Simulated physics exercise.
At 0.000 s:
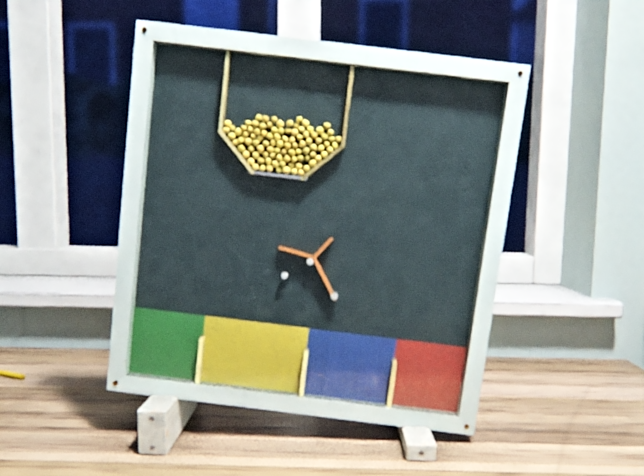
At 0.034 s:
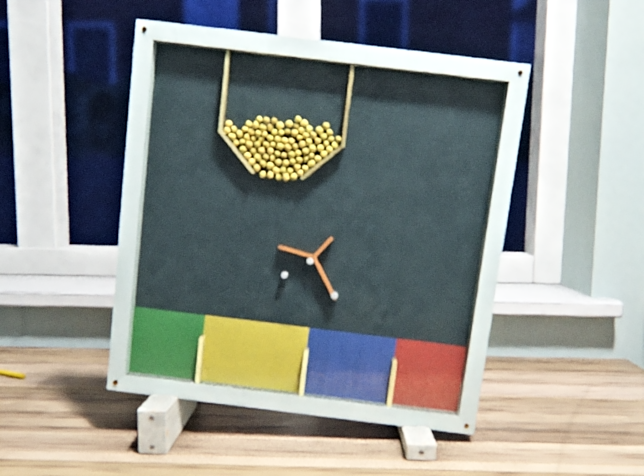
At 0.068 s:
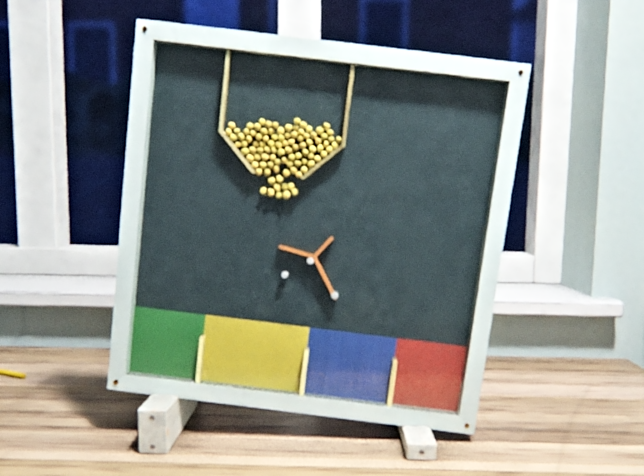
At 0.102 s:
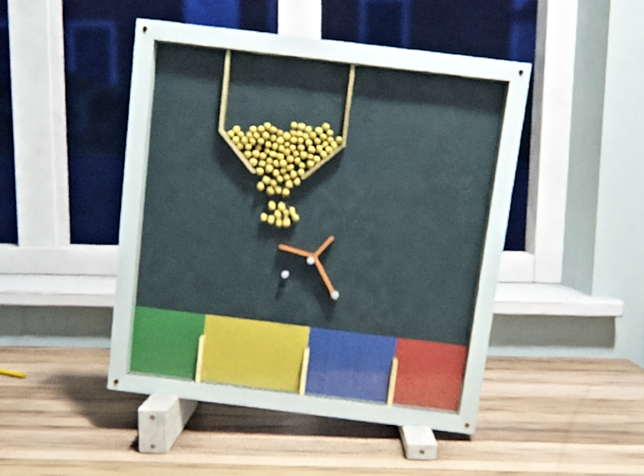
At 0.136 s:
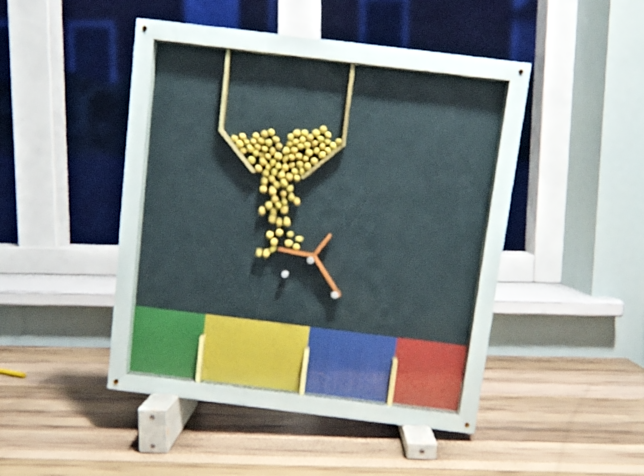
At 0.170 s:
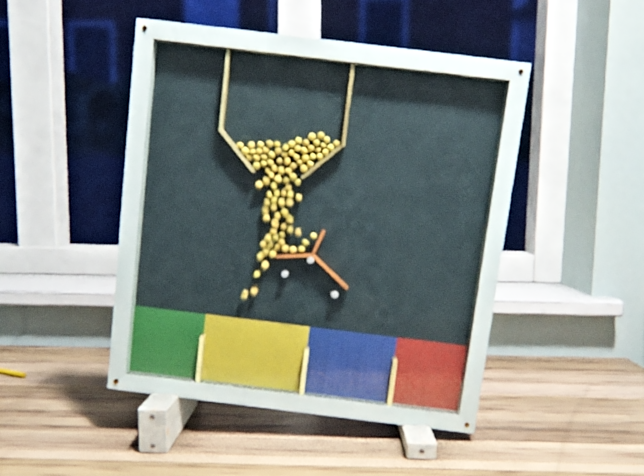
Small yellowish beads sit packed in a funnel at the top of a tilted, framed board, then start dropping through an opening at its base. The stream lengthens and strikes the left arm of an orange three-armed rocker, which turns counterclockwise as beads run off its left side above the coloured bins.
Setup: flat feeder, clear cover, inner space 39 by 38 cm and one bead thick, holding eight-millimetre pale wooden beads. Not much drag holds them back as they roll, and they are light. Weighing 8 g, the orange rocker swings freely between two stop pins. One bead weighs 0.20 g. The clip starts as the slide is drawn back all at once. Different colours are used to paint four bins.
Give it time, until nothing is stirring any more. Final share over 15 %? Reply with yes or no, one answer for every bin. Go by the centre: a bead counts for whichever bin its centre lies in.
Red - no, blue - no, green - no, yellow - yes.
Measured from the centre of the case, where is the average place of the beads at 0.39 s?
Left: About 7 cm; below: About 10 cm.
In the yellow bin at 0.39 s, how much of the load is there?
The share there is some 55 per cent.
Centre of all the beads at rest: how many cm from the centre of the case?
The middle sits around 7 cm left of it and 16 cm below it.
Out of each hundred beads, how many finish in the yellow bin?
Close to 95 per cent of the load rests there.
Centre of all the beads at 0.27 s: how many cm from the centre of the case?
5 cm left, 2 cm below.
After 0.27 s, the beads' middle is 5 cm left of and 2 cm below the centre; yellow 20 %; orange rocker left end down 9°.
After 0.39 s, the beads' middle is 7 cm left of and 10 cm below the centre; yellow 55 %; orange rocker left end down 9°.
After 0.62 s, the beads' middle is 8 cm left of and 15 cm below the centre; green 5 %, yellow 95 %; orange rocker right end down 38°.
At rest by 1.7 s, red 0 %, blue 0 %, green 5 %, yellow 95 %; orange rocker right end down 43°.
